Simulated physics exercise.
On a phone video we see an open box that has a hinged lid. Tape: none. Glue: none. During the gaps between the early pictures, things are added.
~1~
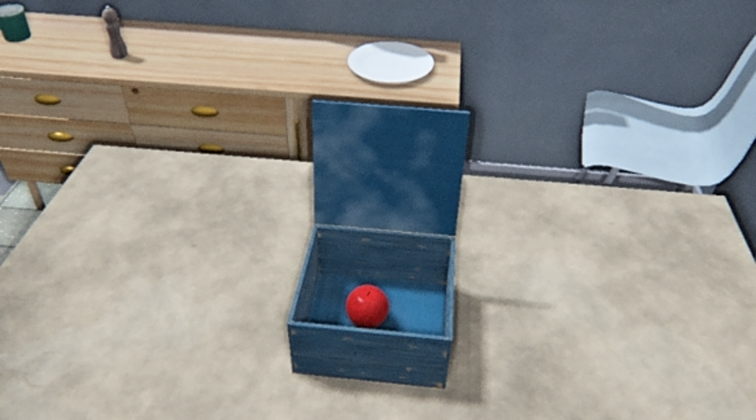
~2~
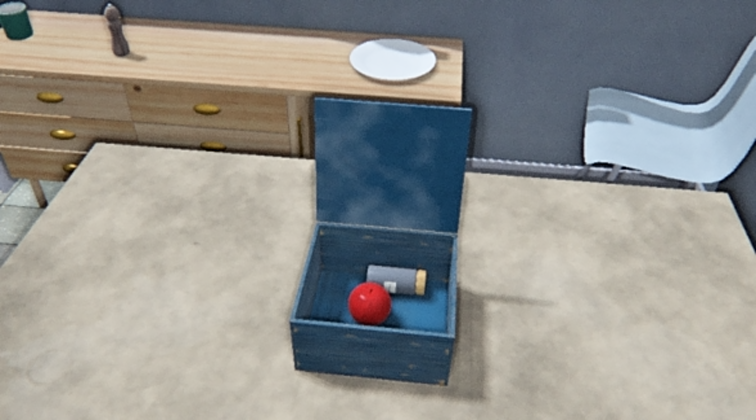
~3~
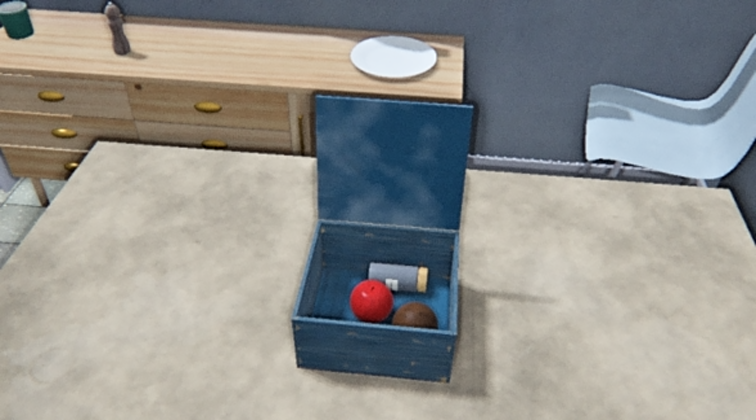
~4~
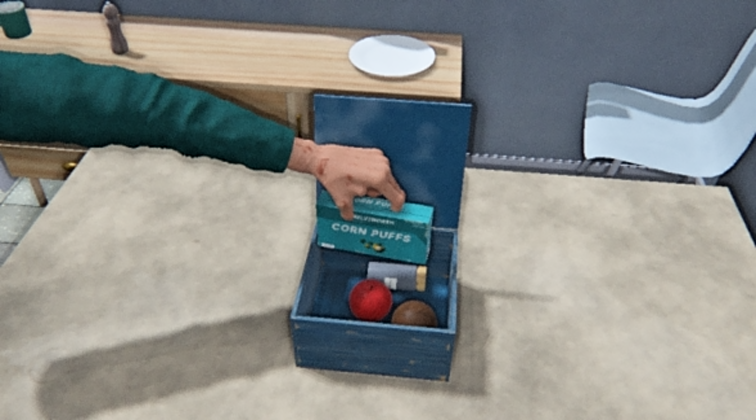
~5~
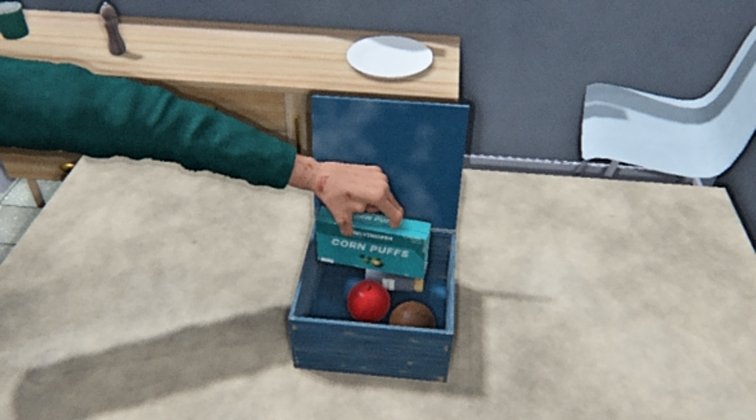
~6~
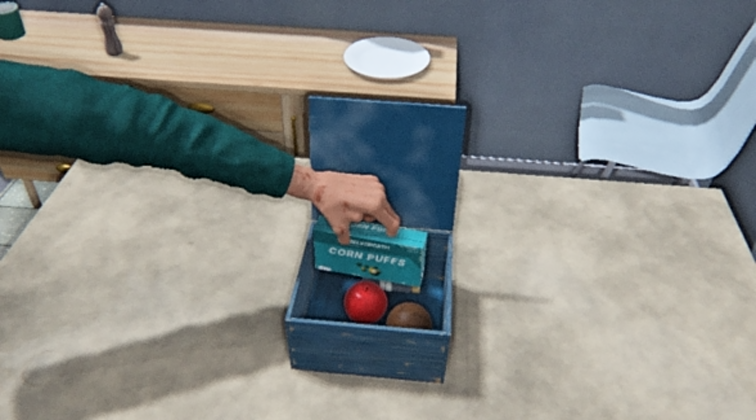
A blue box gains a grey shaker and brown ball before a hand lowers a turquoise packet inside.
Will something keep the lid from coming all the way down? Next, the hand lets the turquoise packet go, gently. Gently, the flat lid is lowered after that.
Shuts.
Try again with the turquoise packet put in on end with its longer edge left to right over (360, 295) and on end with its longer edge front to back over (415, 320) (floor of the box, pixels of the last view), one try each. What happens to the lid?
So, first it fits down fine, then it won't go down.
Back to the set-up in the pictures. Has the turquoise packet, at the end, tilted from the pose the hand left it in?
In the end, it winds up askew.
Then, 0.50 s past the last view, turquoise packet rocked 43° from its first pose near (379, 279); red apple displaced about its own width.
Then, 1.40 s past the last view, lid 74° above the rim; turquoise packet rocked 49° from its first pose near (384, 283); red apple displaced about its own width; brown ball displaced a little.
Then, 1.90 s past the last view, lid 21° above the rim; turquoise packet rocked 49° from its first pose near (384, 283); red apple displaced about its own width.
Finally, lid shut; down or leaning hard in the box, turquoise packet; moved from the start, red apple; the other 2 still in place. Final places as the last picture's camera would see them, turquoise packet near (384, 283).
